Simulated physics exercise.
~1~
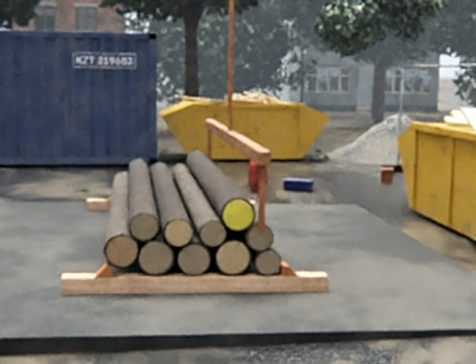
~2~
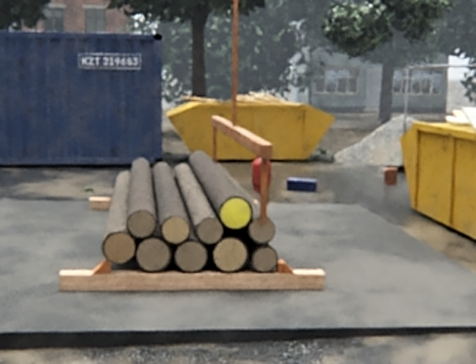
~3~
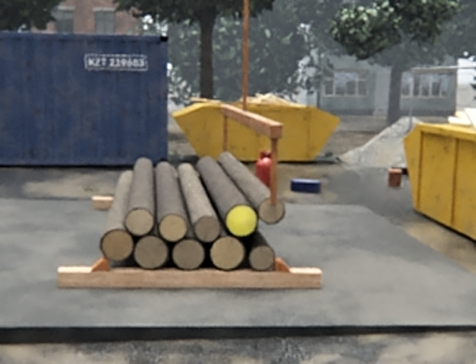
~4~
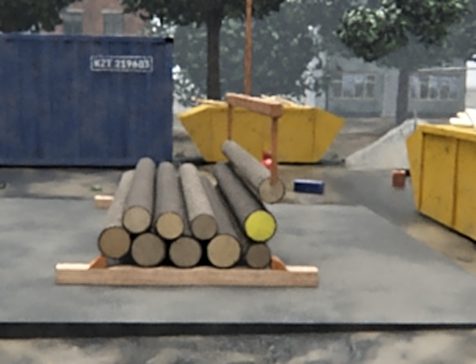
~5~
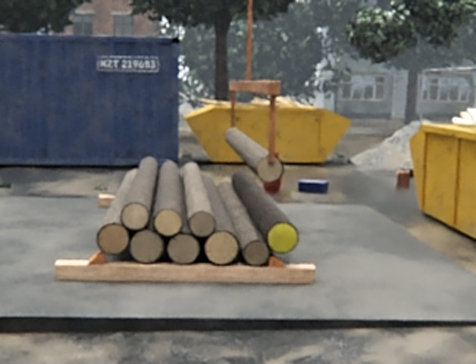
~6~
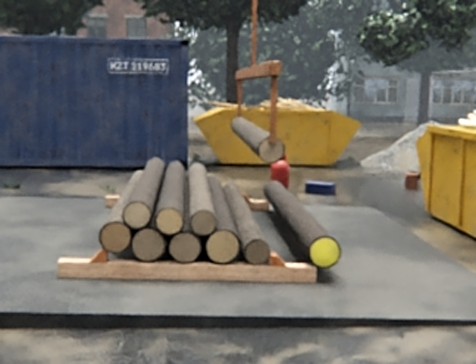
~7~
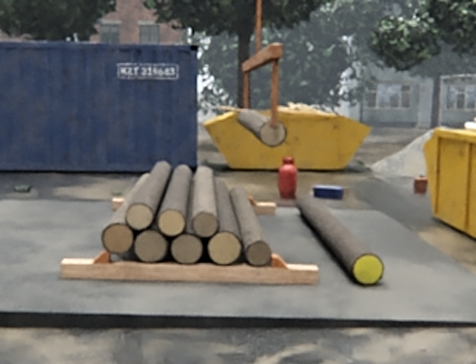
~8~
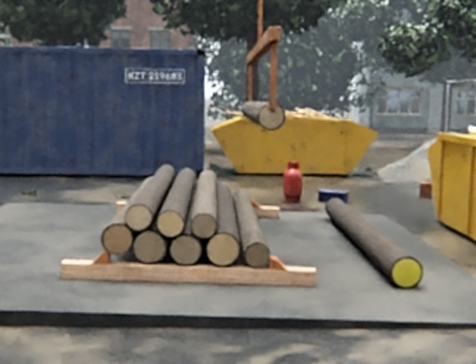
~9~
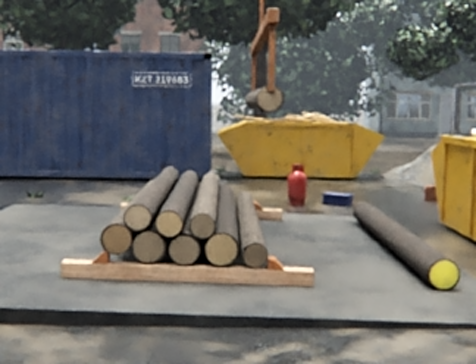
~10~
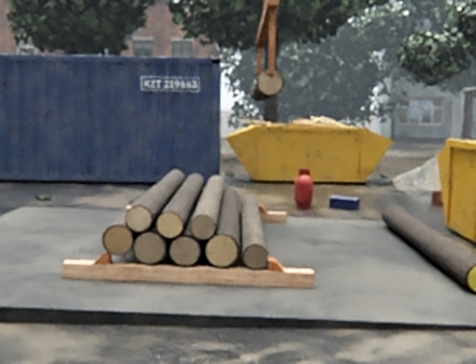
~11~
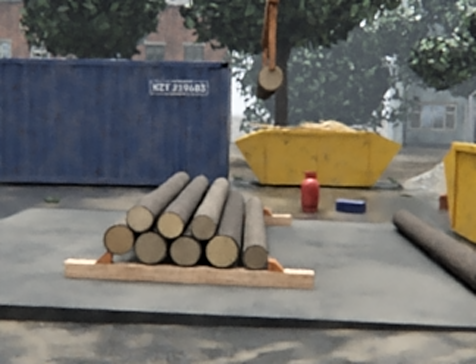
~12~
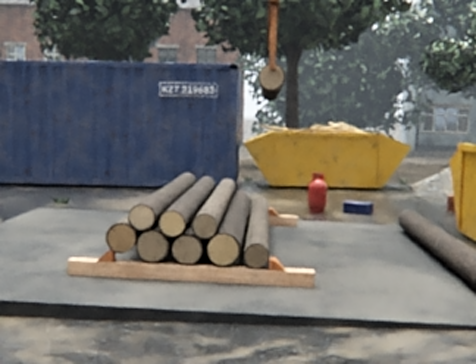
A blue container stood behind a stack of timber poles as a hook lifted one pole out, and the yellow-ended pole slid down the right side, rolled off the bearers and away right until its marked end left view, leaving the others stacked.
